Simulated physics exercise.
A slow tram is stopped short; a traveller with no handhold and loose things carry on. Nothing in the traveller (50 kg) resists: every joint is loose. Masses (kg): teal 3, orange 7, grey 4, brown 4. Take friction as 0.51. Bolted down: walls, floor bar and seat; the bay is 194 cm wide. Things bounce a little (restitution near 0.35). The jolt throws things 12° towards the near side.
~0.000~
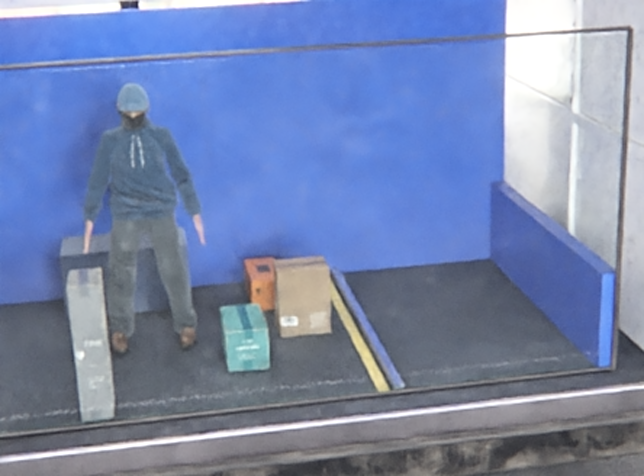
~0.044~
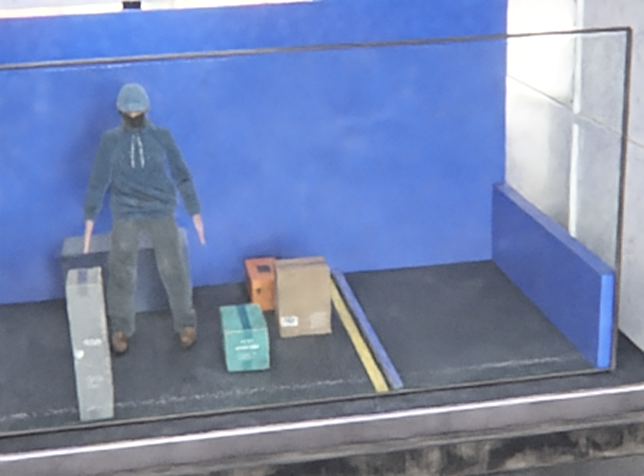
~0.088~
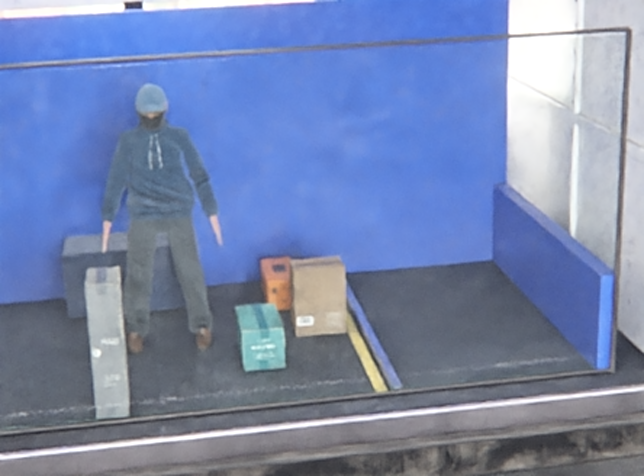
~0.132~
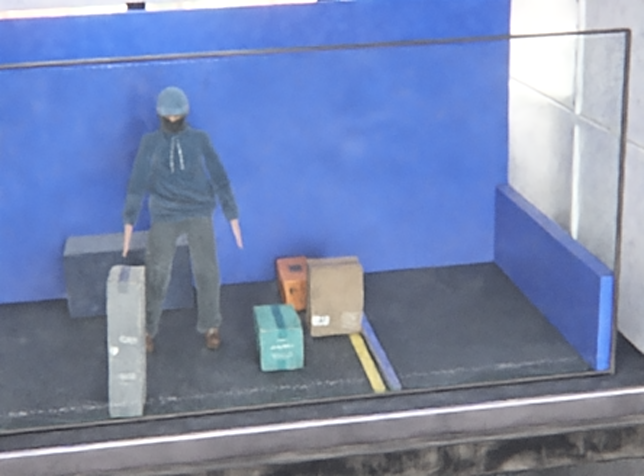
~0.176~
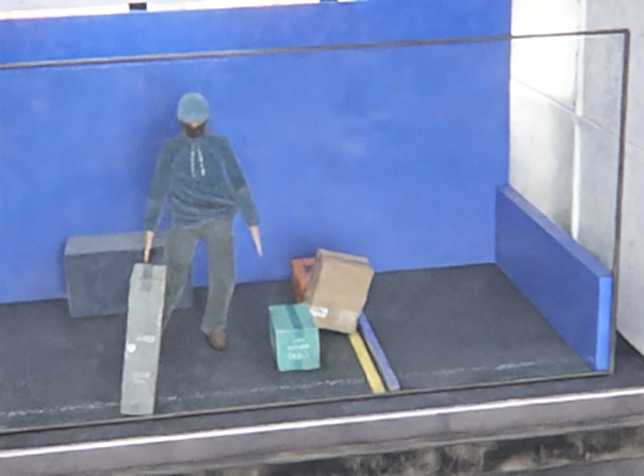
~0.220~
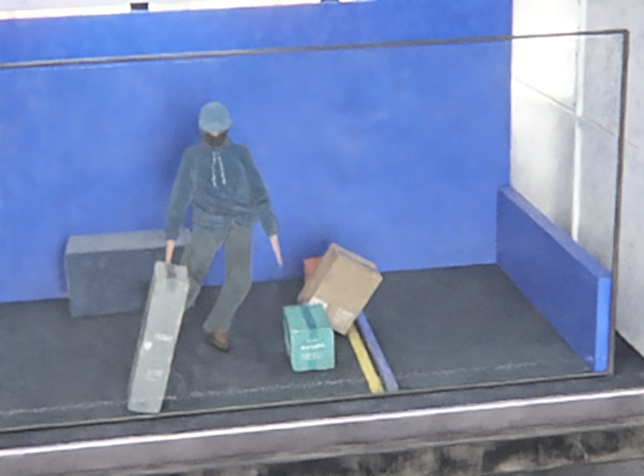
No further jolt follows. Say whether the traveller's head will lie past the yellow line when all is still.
This time the traveller's head ends beyond the yellow line.
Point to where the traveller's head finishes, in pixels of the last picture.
Around (417, 314).
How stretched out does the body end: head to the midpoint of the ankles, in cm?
Some 100 cm apart.
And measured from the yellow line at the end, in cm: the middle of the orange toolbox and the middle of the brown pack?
Orange toolbox 0 past, brown pack 100 past.
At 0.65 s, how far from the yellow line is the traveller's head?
About 20 cm past it.
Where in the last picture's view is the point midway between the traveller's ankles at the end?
Near (262, 335).
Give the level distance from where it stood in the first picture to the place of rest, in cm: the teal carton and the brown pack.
Teal carton 60, brown pack 130.
After 0.40 s the traveller's head is 29 cm short of the yellow line, near (302, 197) in the last picture's view.
After 0.65 s the traveller's head is 19 cm past the yellow line, near (390, 308) in the last picture's view.
After 1.05 s the traveller's head is 38 cm past the yellow line, near (416, 313) in the last picture's view.
At rest, 3.3 s, teal carton stops short of the yellow line; grey tall box stops short of the yellow line; brown pack crosses the yellow line; traveller's head crosses the yellow line.
